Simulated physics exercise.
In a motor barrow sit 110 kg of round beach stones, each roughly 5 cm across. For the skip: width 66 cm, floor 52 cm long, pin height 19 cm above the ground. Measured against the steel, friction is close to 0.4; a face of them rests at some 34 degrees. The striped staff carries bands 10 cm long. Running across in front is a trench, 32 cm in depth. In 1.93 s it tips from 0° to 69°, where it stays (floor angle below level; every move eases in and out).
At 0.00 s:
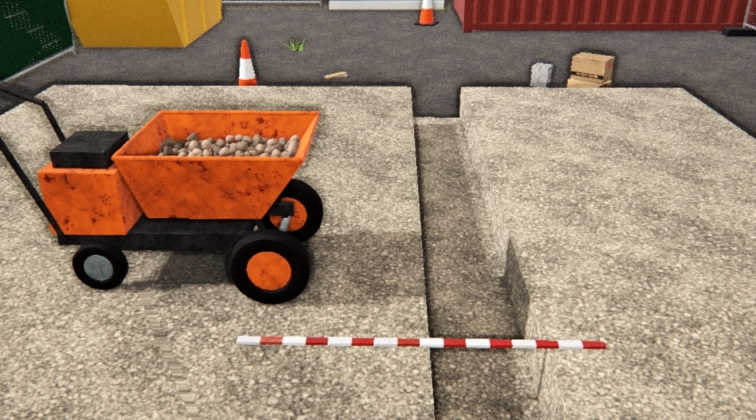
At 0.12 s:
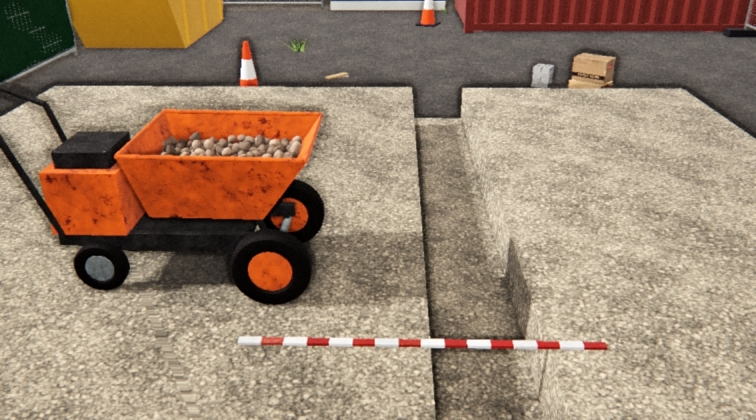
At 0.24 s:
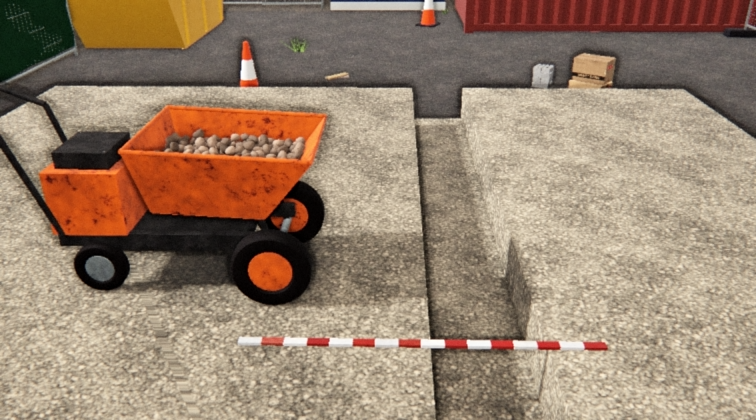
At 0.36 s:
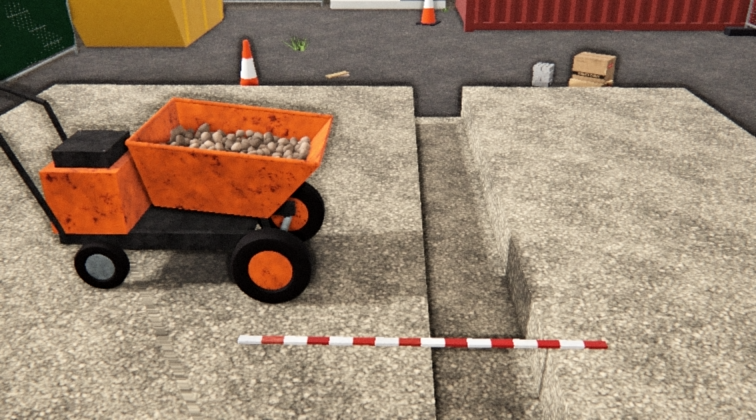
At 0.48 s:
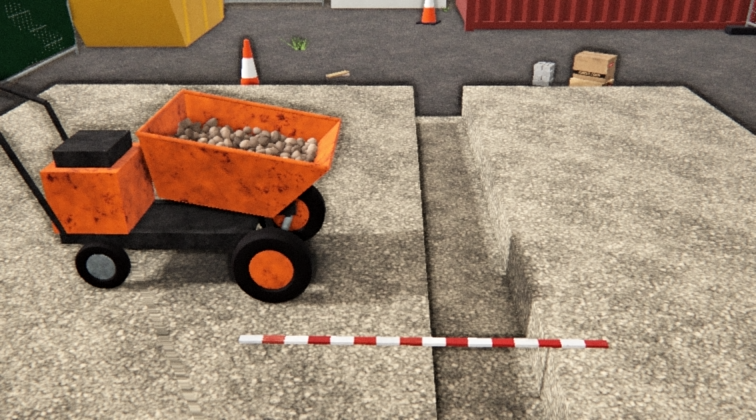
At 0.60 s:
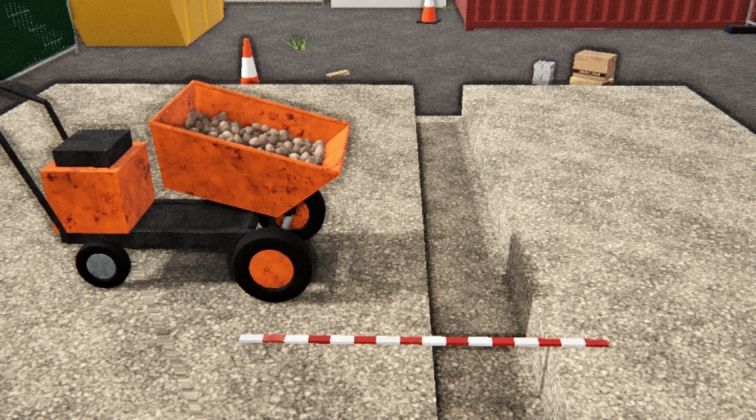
An orange motor barrow full of round stones slowly tilts its skip toward the right.
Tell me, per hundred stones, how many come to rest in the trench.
90 per hundred.
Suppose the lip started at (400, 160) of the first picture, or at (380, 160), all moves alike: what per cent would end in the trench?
Roughly 80 per cent, then 95 per cent.
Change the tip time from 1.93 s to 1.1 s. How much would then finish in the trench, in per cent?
Roughly 90% would finish there.
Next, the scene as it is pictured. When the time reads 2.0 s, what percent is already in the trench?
Around 35 per cent of it.
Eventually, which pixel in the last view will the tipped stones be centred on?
I'd point somewhere around (465, 311).
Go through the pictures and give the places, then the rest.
In the first picture, lip at (303, 160), floor tilted 0°, highest stones at (222, 147).
In the second picture, lip at (306, 161), floor tilted 1°, highest stones at (216, 146); the stones move at 0.1 m/s on average.
In the third picture, the skip is at 3°, its lip at (311, 163); the top of the load is at (212, 144); the stones move at 0.2 m/s on average.
In the fourth picture, the skip is at 6°, its lip at (319, 165); the top of the load is at (206, 138); the stones move at 0.3 m/s on average.
In the fifth picture, lip at (329, 169), floor tilted 11°, highest stones at (197, 130); the stones move at 0.3 m/s on average.
In the sixth picture, lip at (340, 174), floor tilted 16°, highest stones at (207, 123); the stones move at 0.4 m/s on average.
After 1.5 s the floor is at 58°; 100 % in the skip; the foremost stones are at (395, 209).
After 2.0 s the floor is at 69°; 51 % in the skip, 12 % short of the trench, 37 % in the trench; the foremost stones are at (510, 311).
After 2.4 s the floor is at 69°; 26 % in the skip, 13 % short of the trench, 62 % in the trench; the foremost stones are at (514, 308).
After 4.3 s the floor is at 69°; 0 % in the skip, 10 % short of the trench, 90 % in the trench; the foremost stones are at (514, 304).
